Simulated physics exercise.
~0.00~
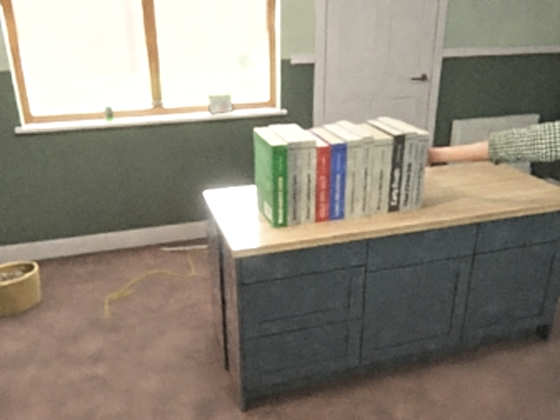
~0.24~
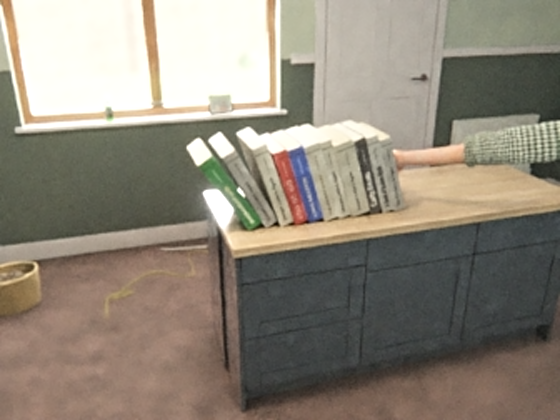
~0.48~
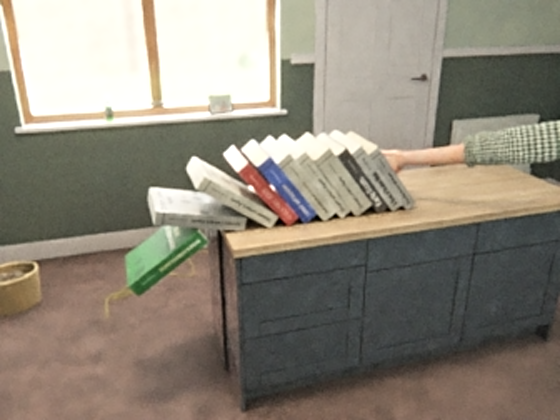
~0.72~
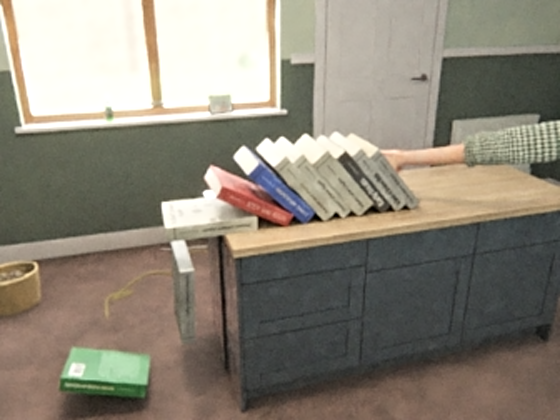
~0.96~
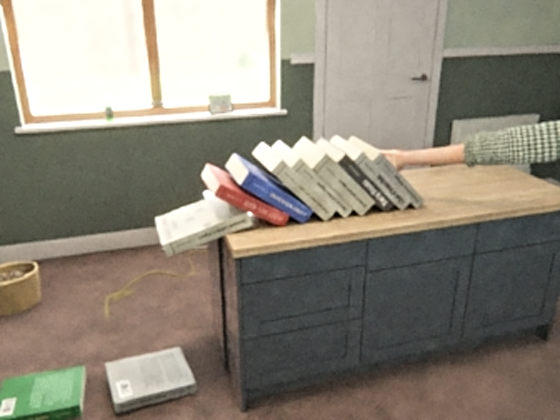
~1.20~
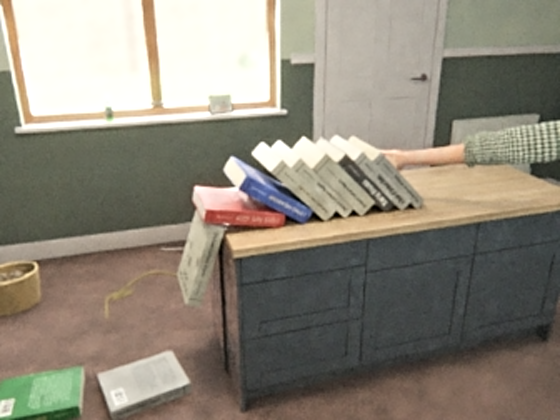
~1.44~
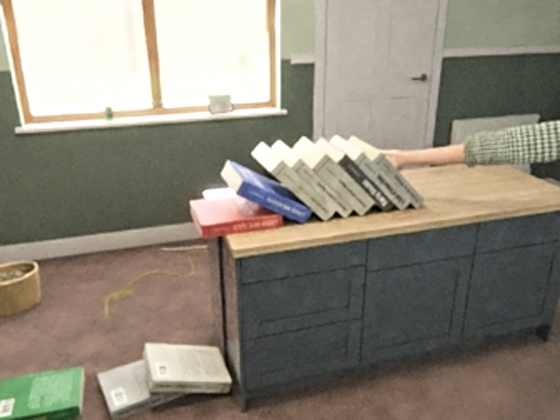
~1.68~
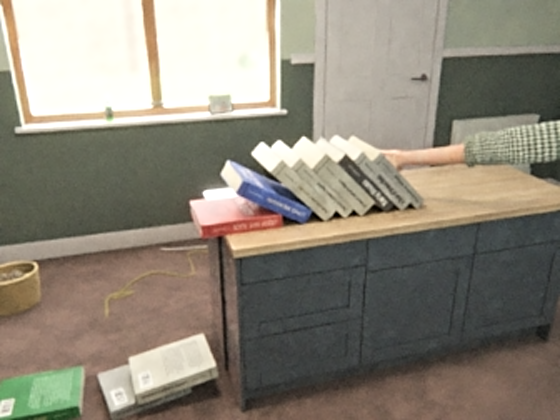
A row of upright box files, green at the left end with red and blue among grey ones, stands on a wooden-topped blue-grey cabinet, seen from the front in a green-walled room with a bright window. A hand in a checked sleeve pushes the row from the right, and the files lean left. The green file tips off the left edge and lands on the carpet, followed by a grey one. Another grey file slides over, hangs, then drops beside them. The red file settles flat, jutting over the edge, with the blue and remaining files leaning behind it.
